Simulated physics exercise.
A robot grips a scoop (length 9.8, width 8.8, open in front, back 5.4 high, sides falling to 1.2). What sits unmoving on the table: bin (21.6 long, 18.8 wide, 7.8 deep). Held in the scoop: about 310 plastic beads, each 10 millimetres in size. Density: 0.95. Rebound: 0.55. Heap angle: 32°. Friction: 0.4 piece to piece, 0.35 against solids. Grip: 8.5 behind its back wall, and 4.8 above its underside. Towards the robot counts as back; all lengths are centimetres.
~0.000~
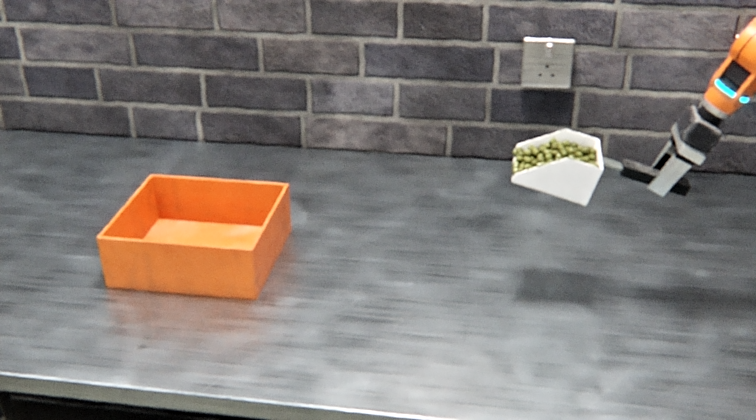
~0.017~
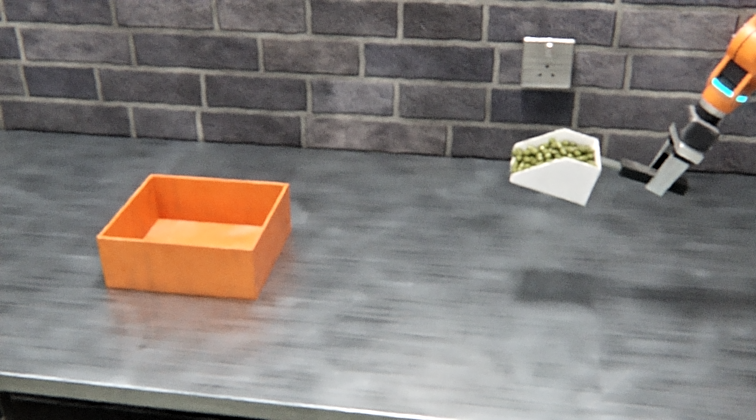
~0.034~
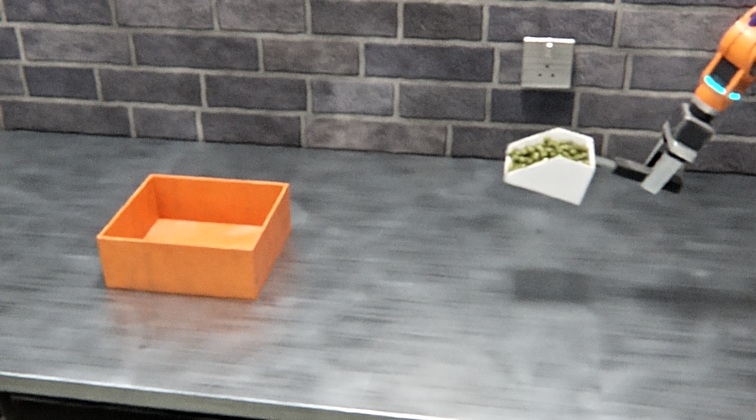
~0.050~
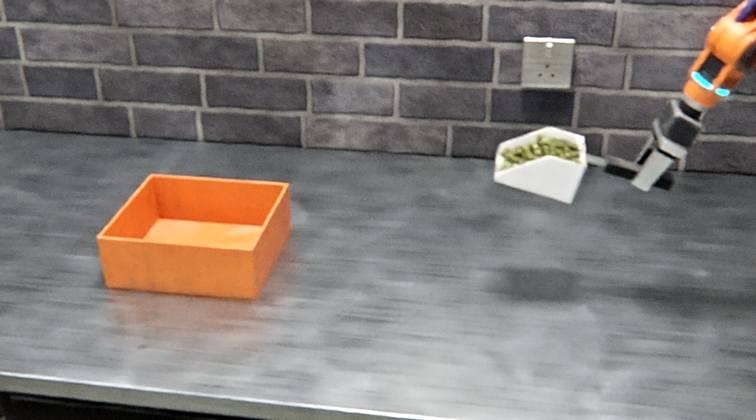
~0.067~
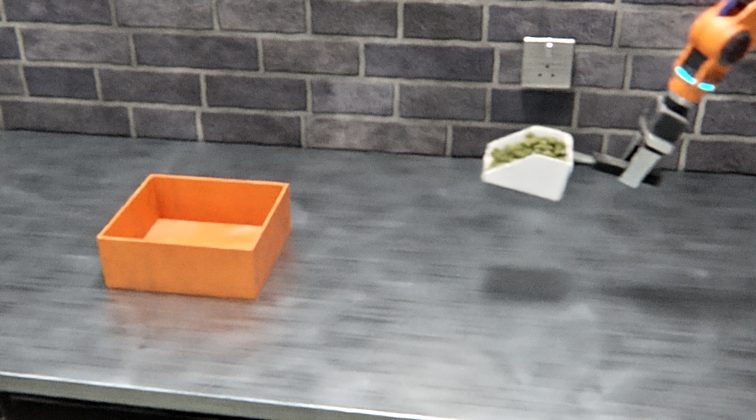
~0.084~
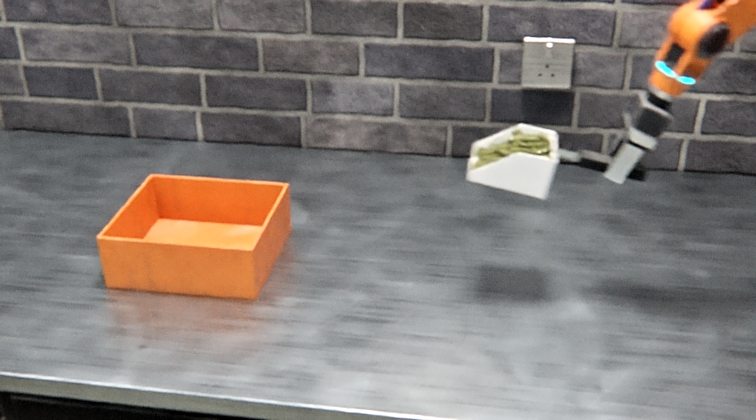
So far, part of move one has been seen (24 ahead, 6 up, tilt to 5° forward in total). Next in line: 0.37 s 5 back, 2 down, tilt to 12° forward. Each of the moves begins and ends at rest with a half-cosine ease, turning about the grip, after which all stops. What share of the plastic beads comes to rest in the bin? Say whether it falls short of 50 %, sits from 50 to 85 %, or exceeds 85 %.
It sits from 50 to 85 %.
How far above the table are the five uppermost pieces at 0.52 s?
About 10 cm above the table.
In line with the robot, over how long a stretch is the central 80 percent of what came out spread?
Length: Close to 24 cm.
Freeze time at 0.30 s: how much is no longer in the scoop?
75 %.
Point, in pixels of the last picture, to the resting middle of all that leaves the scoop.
In the final picture, somewhere near (168, 250).
After 0.30 s, tilted 5° forward, highest piece 21 above the table; 71 on the scoop, 3 in the bin, 237 in flight or on a rim.
After 0.52 s, tilted 11° forward, highest piece 12 above the table; 237 in the bin, 67 on the table or floor, 7 in flight or on a rim.
After 0.83 s, tilted 12° forward, highest piece 3 above the table; 237 in the bin, 74 on the table or floor.
After 1.88 s, tilted 12° forward, highest piece 2 above the table; 237 in the bin, 74 on the table or floor.
At rest, 237 in the bin, 74 on the table or floor. That is 76 % in the bin.
